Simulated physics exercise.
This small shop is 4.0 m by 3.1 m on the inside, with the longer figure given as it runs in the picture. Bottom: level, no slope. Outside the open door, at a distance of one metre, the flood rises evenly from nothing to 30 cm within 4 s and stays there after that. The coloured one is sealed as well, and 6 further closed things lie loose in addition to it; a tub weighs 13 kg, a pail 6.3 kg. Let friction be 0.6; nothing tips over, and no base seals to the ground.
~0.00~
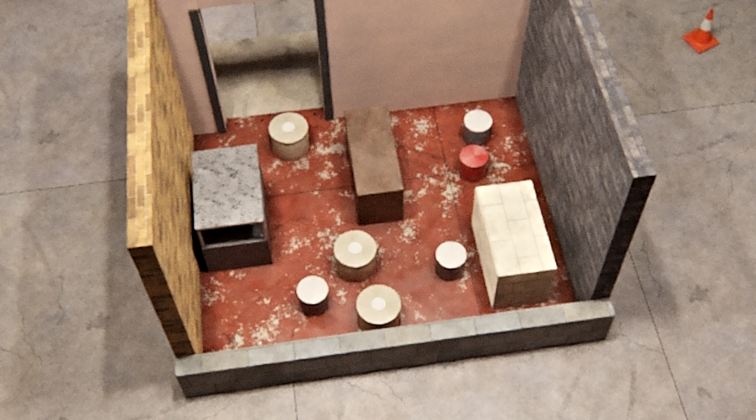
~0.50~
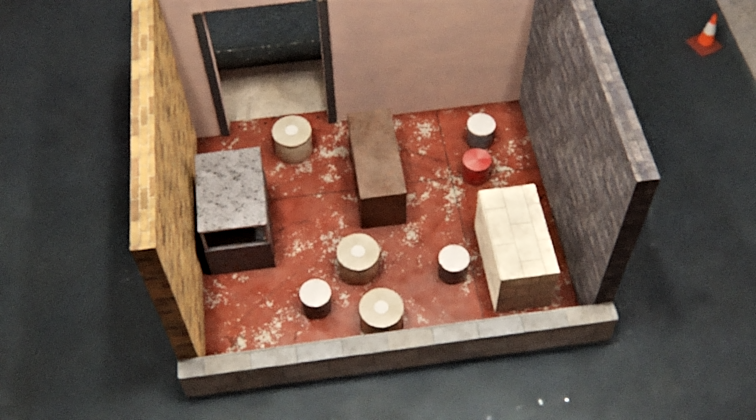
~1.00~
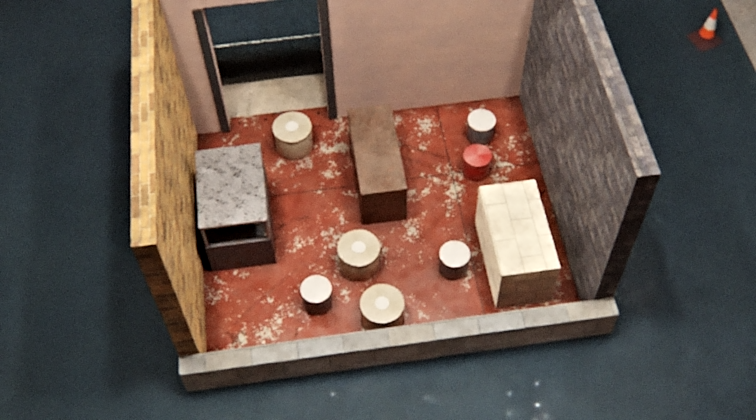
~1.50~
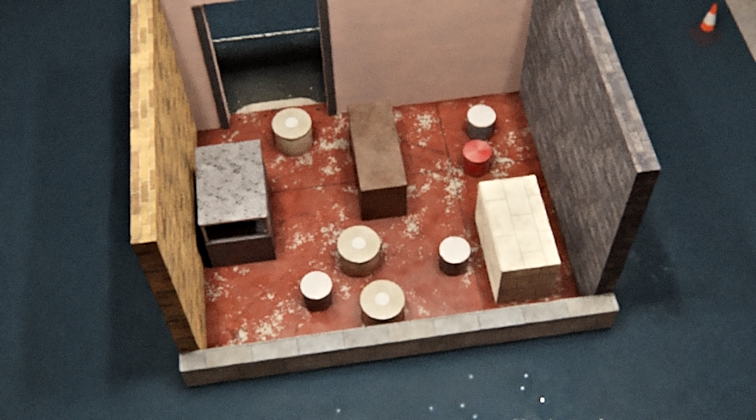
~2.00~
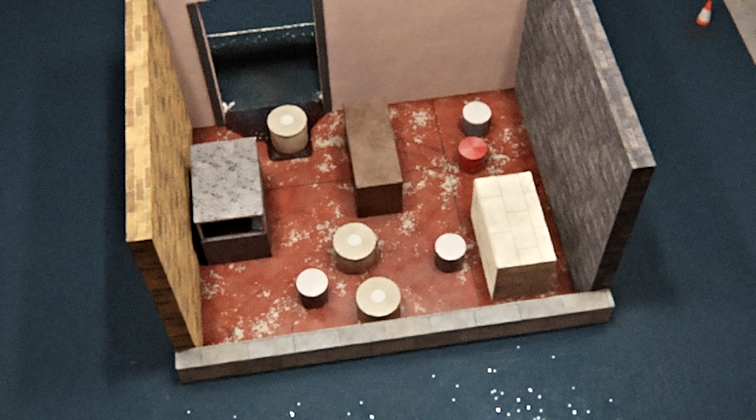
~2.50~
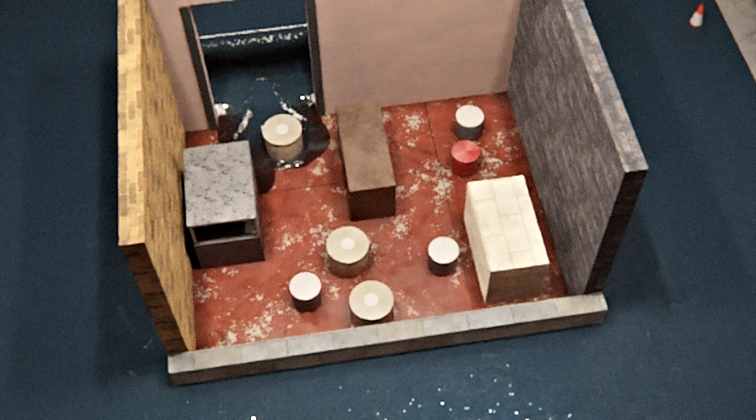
A small roofless shop stands still as dark water surrounds it, then enters through the doorway.
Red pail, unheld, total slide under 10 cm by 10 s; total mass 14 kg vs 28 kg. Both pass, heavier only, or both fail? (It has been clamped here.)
Expect the smaller amount to be sufficient.
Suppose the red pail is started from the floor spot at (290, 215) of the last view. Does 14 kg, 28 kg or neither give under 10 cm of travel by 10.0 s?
Here both come up short.
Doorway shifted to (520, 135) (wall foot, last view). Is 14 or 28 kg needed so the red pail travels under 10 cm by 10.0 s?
Short version: Only the heavy mass succeeds.
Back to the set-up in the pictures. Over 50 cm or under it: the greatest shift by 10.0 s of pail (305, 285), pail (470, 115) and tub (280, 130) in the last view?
First above the mark, second below the mark, third above the mark.
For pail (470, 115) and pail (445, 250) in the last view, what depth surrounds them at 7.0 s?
About 2 and 7 cm.
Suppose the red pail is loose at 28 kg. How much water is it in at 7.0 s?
Something like 3 centimetres.
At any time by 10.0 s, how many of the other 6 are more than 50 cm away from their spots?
5.
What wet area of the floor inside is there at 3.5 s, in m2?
About 3.0 m2.
After 3.5 s the red pail would be 0 cm from its start with 14 kg and 0 cm from its start with 28 kg; 0 cm of water round it then.
After 4.5 s the red pail would be 0 cm from its start with 14 kg and 0 cm from its start with 28 kg; 0 cm of water round it then.
After 7.0 s the red pail would be 0 cm from its start with 14 kg and 0 cm from its start with 28 kg; 3 cm of water round it then.
After 10.0 s the red pail would be 2 cm from its start with 14 kg and 0 cm from its start with 28 kg; 11 cm of water round it then.
